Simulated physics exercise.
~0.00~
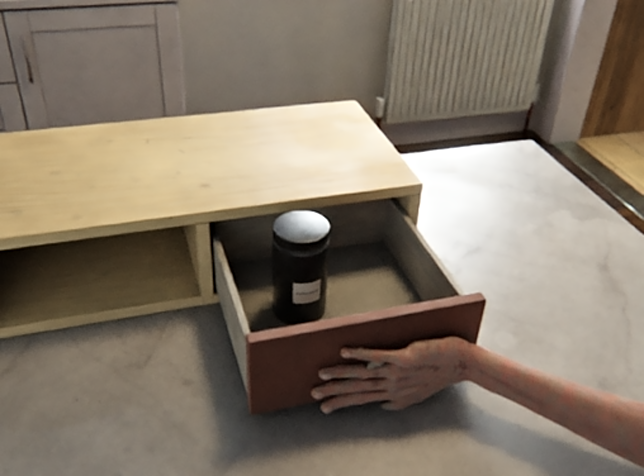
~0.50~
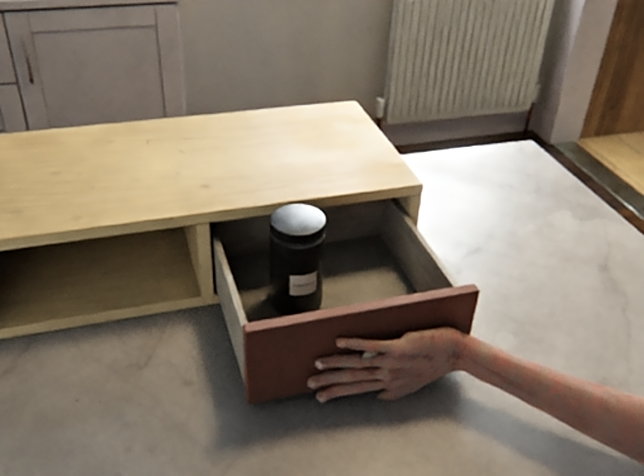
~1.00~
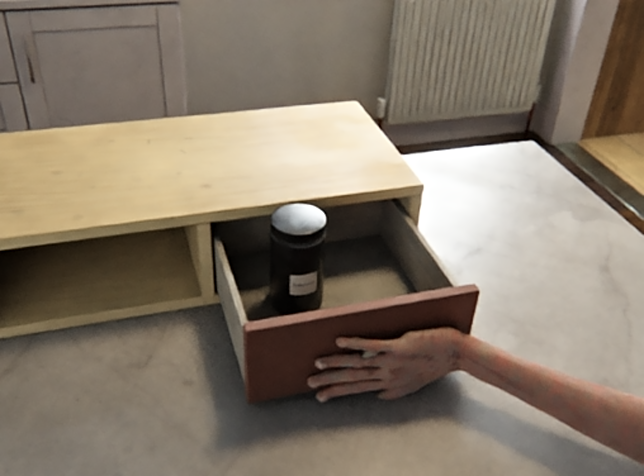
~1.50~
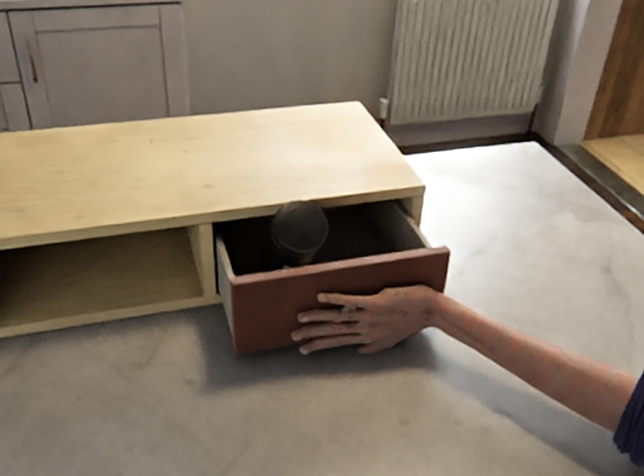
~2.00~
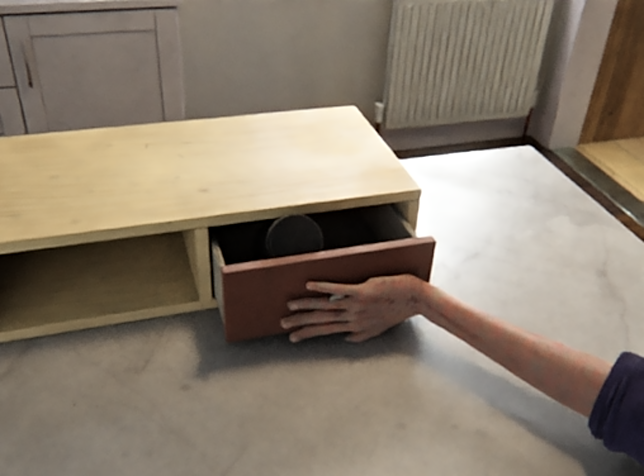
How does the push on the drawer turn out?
The drawer does not close. It goes part of the way in and stays partly open, with the black jar leaning inside it.
